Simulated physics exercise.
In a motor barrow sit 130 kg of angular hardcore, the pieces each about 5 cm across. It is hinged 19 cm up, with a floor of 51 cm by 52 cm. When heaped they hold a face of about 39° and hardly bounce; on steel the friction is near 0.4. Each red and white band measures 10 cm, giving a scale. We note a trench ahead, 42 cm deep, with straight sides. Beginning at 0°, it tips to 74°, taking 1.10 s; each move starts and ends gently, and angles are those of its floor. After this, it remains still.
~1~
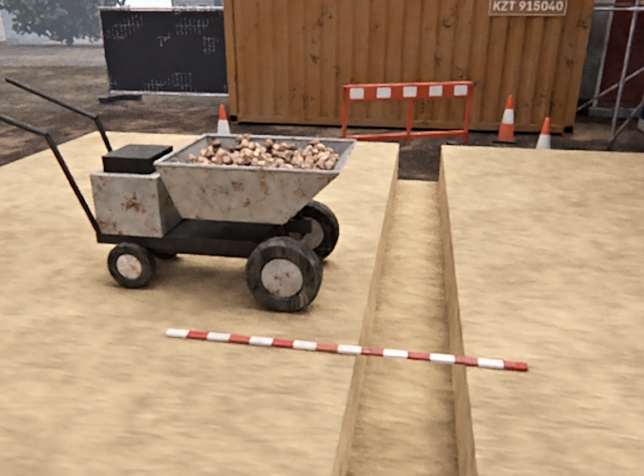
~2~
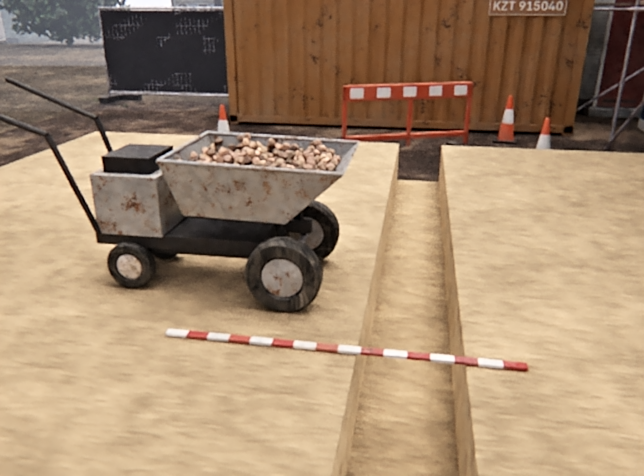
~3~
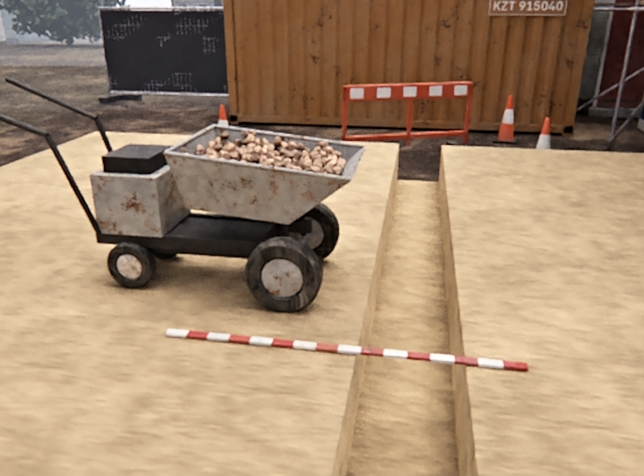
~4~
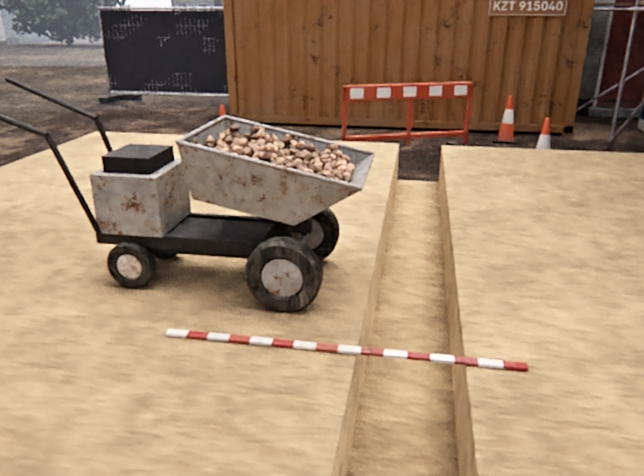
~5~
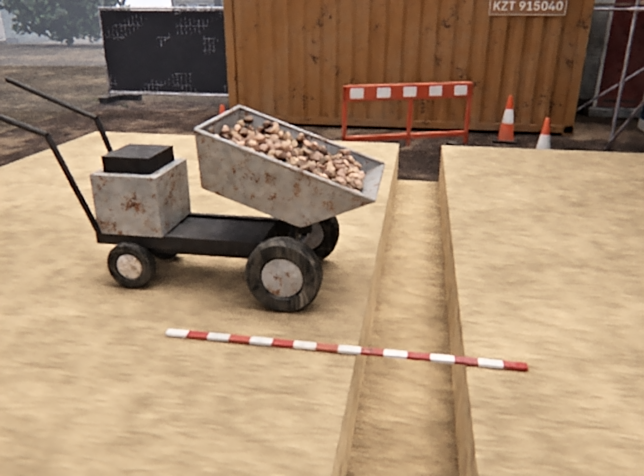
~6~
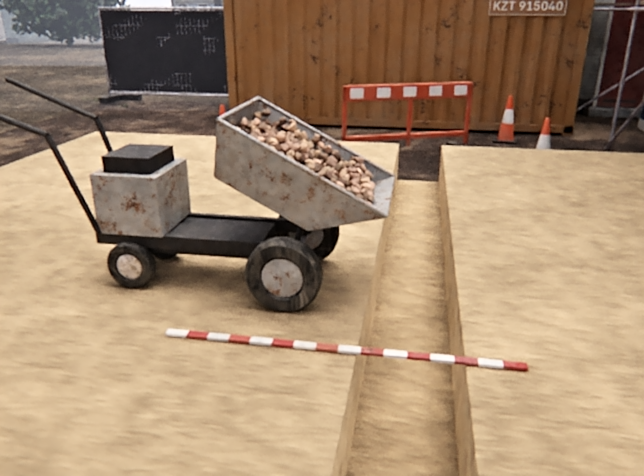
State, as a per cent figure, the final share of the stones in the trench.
The final share is about 94 per cent.
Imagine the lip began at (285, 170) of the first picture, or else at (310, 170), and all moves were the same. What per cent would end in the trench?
Result: Close to 100 then close to 100 per cent.
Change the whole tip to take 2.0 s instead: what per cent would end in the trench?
Roughly 100 per cent.
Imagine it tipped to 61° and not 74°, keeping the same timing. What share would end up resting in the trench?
About 70 per cent would end up in the trench.
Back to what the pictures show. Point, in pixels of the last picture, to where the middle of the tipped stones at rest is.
Their middle is at about (425, 347).
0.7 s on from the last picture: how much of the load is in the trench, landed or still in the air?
Roughly 45% by that time.
Then, 0.4 s after the last picture the floor is at 62°, 100 % in the skip; the foremost stones are at (415, 259).
Then, 0.7 s after the last picture the floor is at 74°, 51 % in the skip, 47 % in the trench, 2 % past the trench; the foremost stones are at (475, 300).
Then, 1.1 s after the last picture the floor is at 74°, 12 % in the skip, 82 % in the trench, 6 % past the trench; the foremost stones are at (538, 307).
Then, 3.0 s after the last picture the floor is at 74°, 0 % in the skip, 94 % in the trench, 6 % past the trench; the foremost stones are at (545, 302).
